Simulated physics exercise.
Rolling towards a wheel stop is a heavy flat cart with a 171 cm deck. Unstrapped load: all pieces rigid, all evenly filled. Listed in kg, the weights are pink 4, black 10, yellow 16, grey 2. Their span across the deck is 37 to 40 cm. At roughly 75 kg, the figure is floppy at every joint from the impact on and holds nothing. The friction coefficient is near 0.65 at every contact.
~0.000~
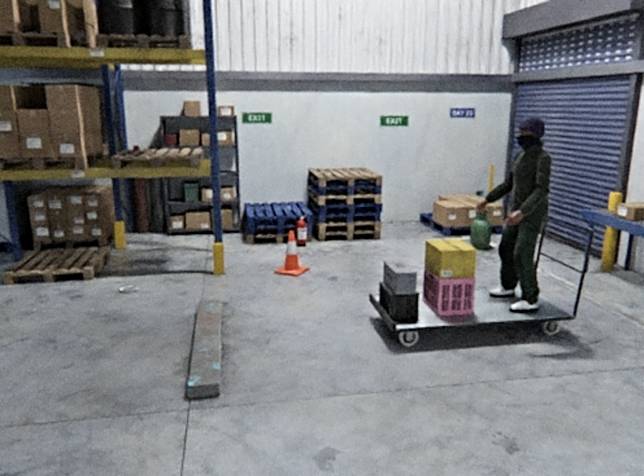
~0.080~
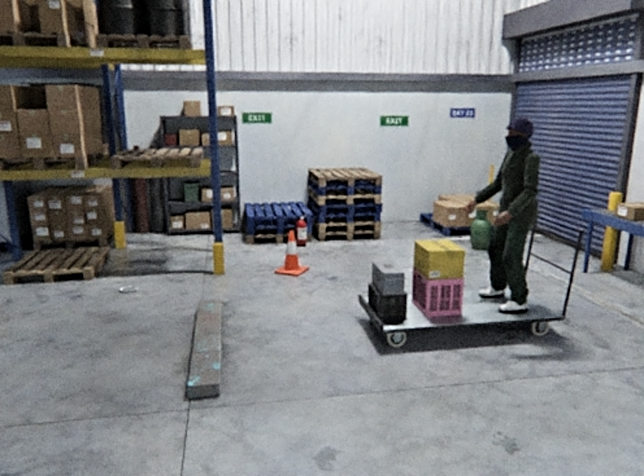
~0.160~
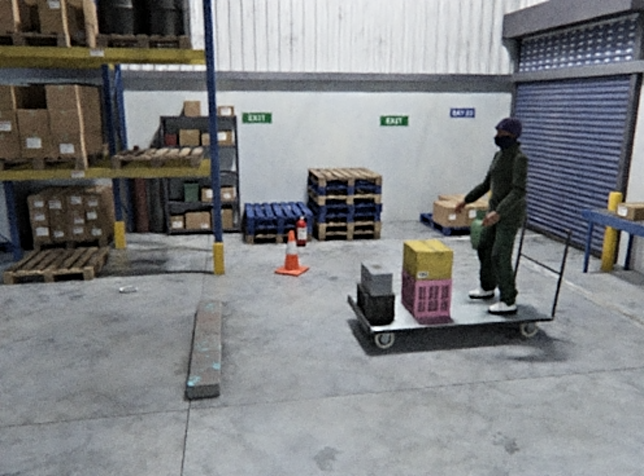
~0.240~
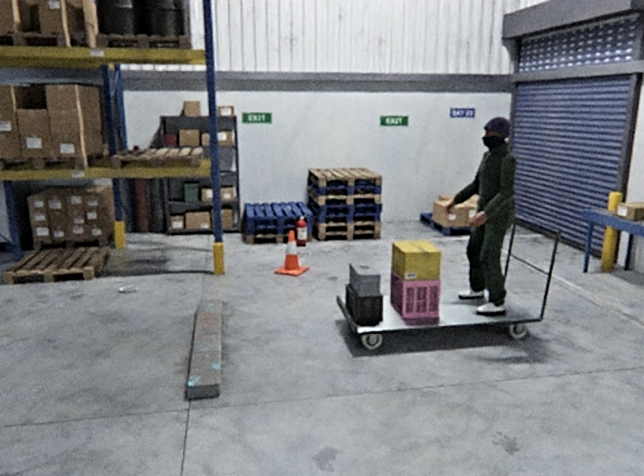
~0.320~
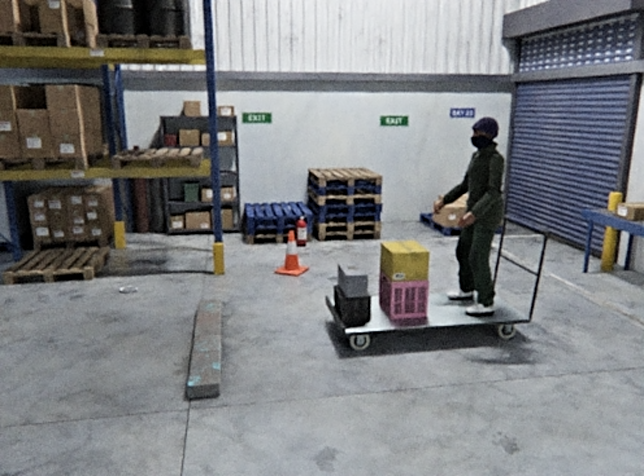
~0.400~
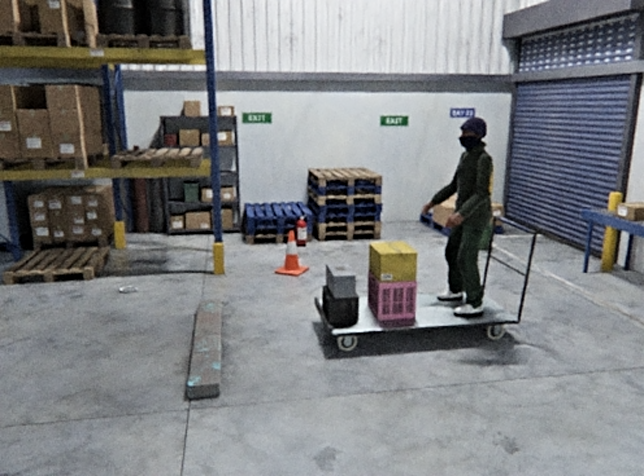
In a warehouse, a masked person in dark clothes stood on a flat trolley carrying a grey toolbox, a yellow parcel and crates as it rolled steadily left across the concrete floor.
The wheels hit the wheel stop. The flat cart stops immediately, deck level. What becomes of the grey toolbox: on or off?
Yeah, it escapes over the edge.
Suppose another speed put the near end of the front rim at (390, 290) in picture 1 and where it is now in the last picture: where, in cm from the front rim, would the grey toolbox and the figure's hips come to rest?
Rest points: Grey at 30 cm past, hips at 70 cm behind.
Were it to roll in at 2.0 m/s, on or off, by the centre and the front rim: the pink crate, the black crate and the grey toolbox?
So the pink holds on, the black holds on, and the grey drops off.
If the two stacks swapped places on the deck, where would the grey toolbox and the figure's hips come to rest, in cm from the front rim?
In that case the grey one ends 50 cm behind the front rim and the hips 110 cm behind it.
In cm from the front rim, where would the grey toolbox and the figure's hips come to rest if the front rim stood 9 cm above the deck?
Grey 70 past, hips 110 behind.
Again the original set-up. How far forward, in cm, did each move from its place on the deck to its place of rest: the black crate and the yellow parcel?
The black one ends 0 cm ahead of its place and the yellow one 90 cm ahead.
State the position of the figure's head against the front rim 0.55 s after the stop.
40 cm behind the rim.
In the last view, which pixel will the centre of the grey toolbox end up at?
About (152, 339).
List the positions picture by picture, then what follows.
Grey toolbox (399, 276), yellow parcel (450, 258), rim corner (394, 329); 155 cm short of the stop, in the first picture.
Grey toolbox (388, 277), yellow parcel (438, 259), rim corner (382, 330); 144 cm short of the stop, in the second picture.
Grey toolbox (376, 278), yellow parcel (427, 259), rim corner (369, 330); 133 cm short of the stop, in the third picture.
Grey toolbox (364, 278), yellow parcel (416, 260), rim corner (357, 331); 122 cm short of the stop, in the fourth picture.
Grey toolbox (352, 279), yellow parcel (404, 261), rim corner (344, 332); 111 cm short of the stop, in the fifth picture.
Grey toolbox (340, 280), yellow parcel (392, 261), rim corner (331, 333); 100 cm short of the stop. Speed about 1.4 m/s, in the sixth picture.
After 1.11 s the deck stops.
After 1.36 s the grey toolbox is 3 cm past the rim, tilted 45°, near (205, 289) in the last picture's view.
After 1.66 s the grey toolbox is 26 cm past the rim, tilted 170°, near (180, 326) in the last picture's view.
After 2.11 s the grey toolbox is 45 cm past the rim, tilted 110°, near (158, 335) in the last picture's view.
By 3.4 s, past the rim, yellow parcel and grey toolbox; behind it, pink crate, black crate and the figure's hips.
